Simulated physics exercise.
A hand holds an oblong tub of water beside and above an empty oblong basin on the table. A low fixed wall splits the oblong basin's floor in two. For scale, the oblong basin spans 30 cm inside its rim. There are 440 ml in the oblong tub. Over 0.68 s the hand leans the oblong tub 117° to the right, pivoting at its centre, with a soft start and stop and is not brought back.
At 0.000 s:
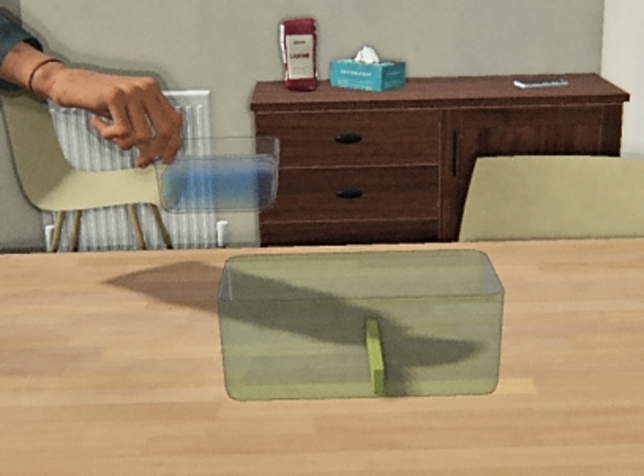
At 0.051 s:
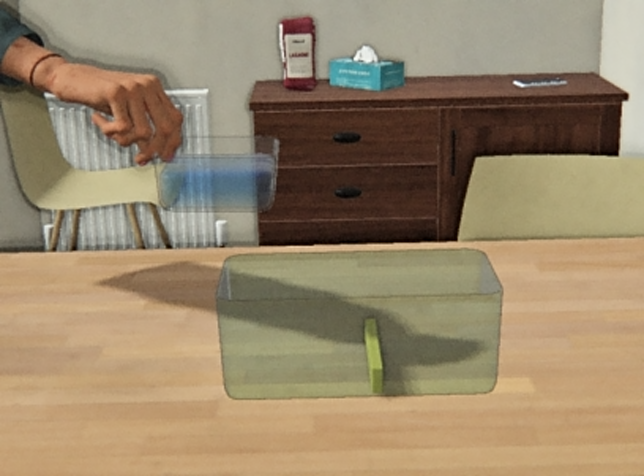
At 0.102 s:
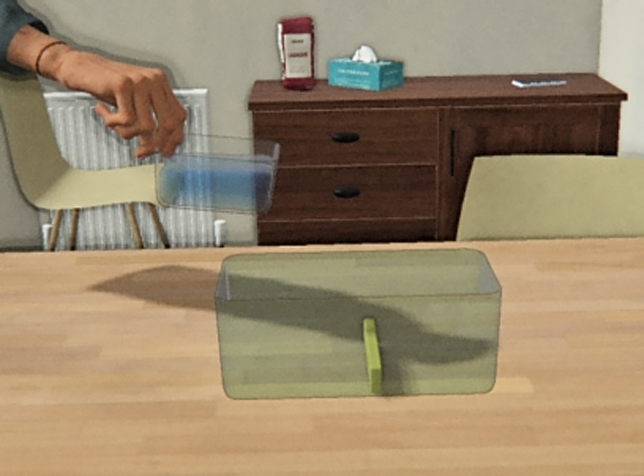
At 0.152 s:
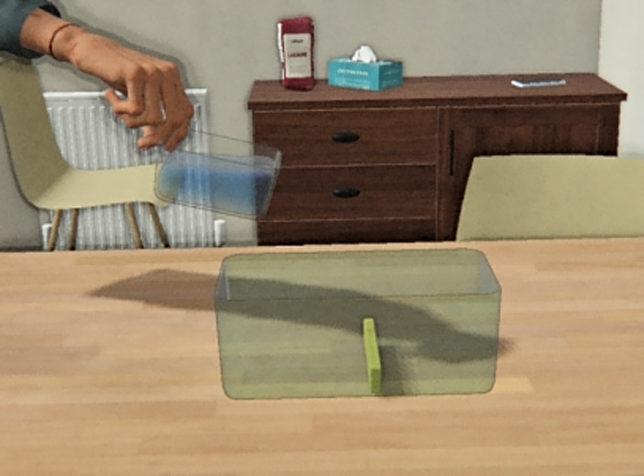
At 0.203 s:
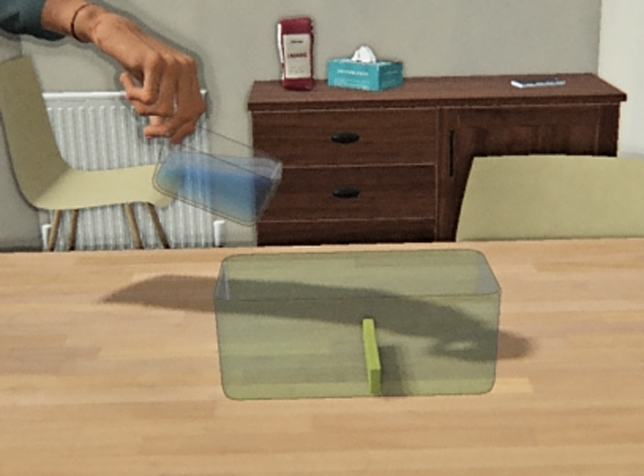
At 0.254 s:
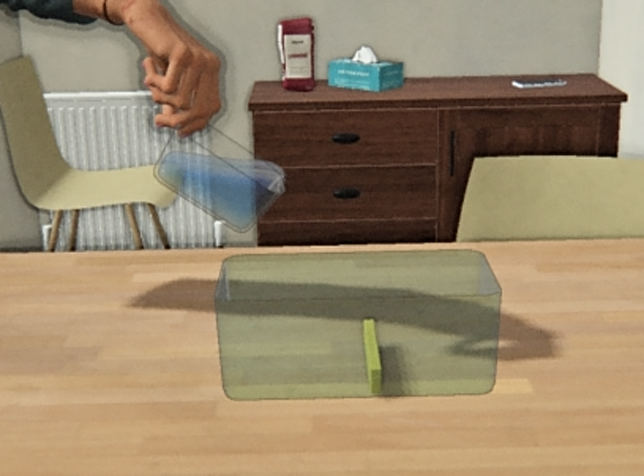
To begin with, a hand holds a clear tub of blue water almost level, above and to the left of an empty, greenish see-through basin on a wooden table. The hand then leans the tub to the right, slightly at first and then more steeply, its right side dipping toward the basin.
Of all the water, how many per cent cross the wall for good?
Roughly 15 per cent is past the wall.
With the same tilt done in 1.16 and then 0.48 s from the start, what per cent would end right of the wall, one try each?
First 10, then 20 per cent.
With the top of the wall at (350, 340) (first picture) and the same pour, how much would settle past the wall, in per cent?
Then about 15 per cent.
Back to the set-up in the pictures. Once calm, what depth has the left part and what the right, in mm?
Some 16 mm on the left and 4 mm on the right.
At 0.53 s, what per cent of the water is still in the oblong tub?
Some 10 per cent.
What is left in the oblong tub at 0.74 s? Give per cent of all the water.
About 0 per cent.
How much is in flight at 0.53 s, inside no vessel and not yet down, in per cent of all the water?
Near 26 in a hundred.
After 0.53 s the tilt is 104° and 9 per cent is still to pour, 64 is left of the wall and 1 right of it.
After 0.74 s the tilt is 117° and 0 per cent is still to pour, 82 is left of the wall and 11 right of it.
After 0.95 s the tilt is 117° and 0 per cent is still to pour, 83 is left of the wall and 15 right of it.
After 1.18 s the tilt is 117° and 0 per cent is still to pour, 83 is left of the wall and 15 right of it.
In the end 83 per cent lies left of the wall, 15 right of it and 2 outside.
